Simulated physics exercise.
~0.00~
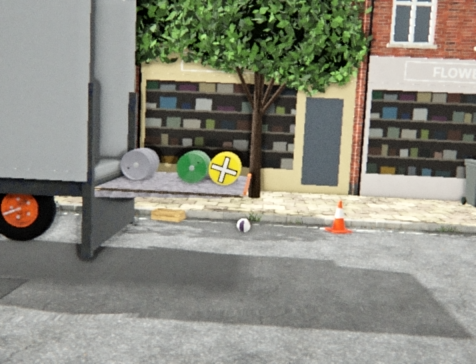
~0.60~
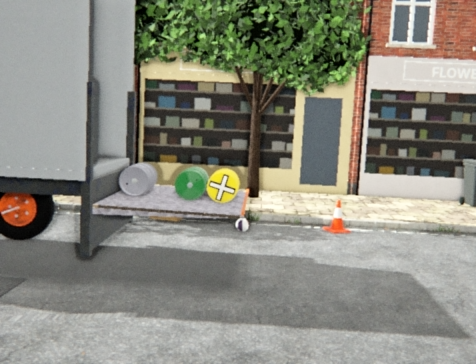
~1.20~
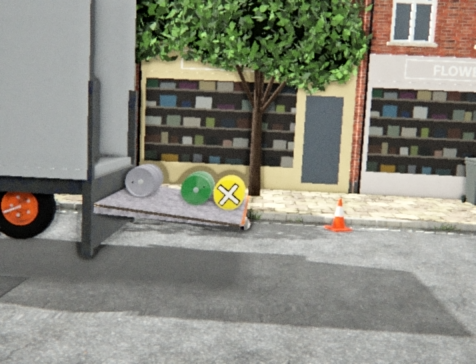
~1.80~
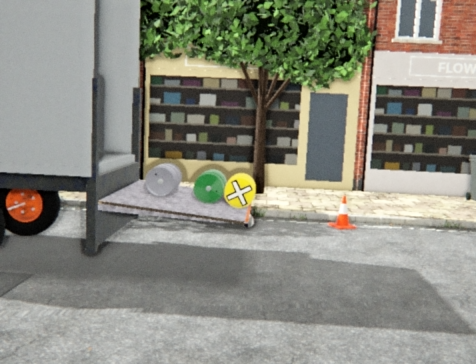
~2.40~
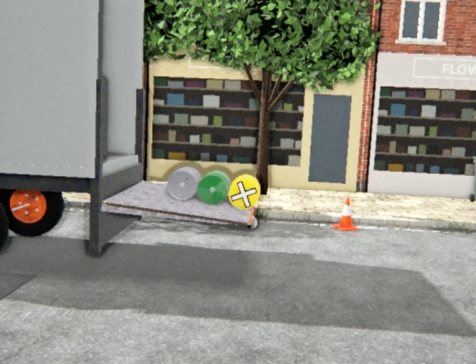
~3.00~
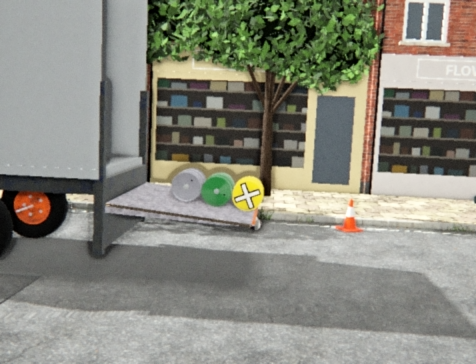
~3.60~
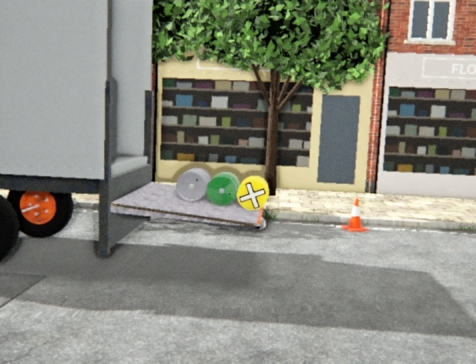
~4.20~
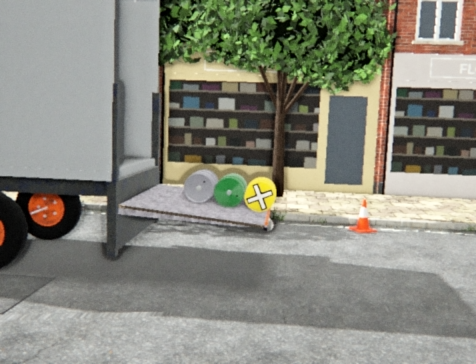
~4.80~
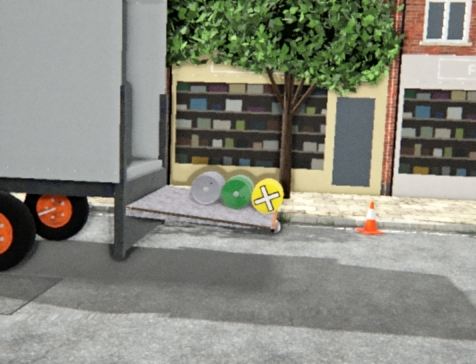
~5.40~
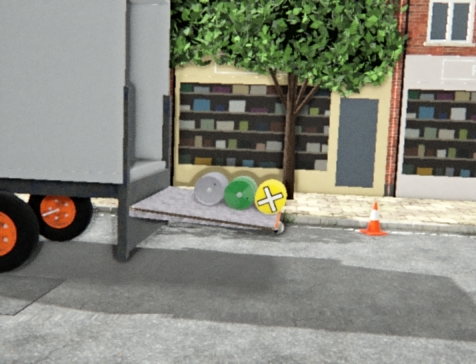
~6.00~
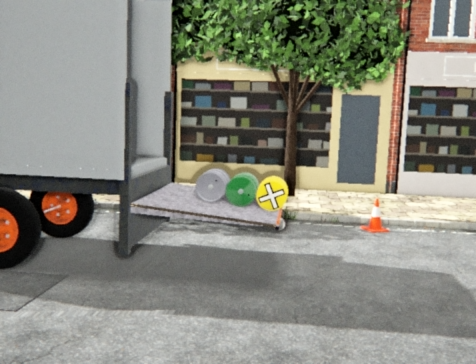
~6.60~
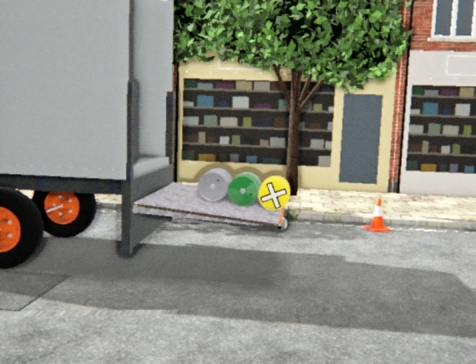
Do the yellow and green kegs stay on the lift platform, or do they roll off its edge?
Both stay on the platform. The yellow keg comes to rest near the outer edge, and the green one stops just behind it.
To begin with, a grey keg, a green one and a yellow one marked with a white cross sit in a row on the lift platform behind a van, across from shops, a tree and an orange cone. The platform sinks, then tilts down towards its outer edge on the right. The kegs roll a short way down the slope, the yellow one leading, its cross turning as it goes. Yellow comes to rest near the edge, with green and grey closed up behind it. The view drifts slightly left, and all three stay still on the tilted platform.
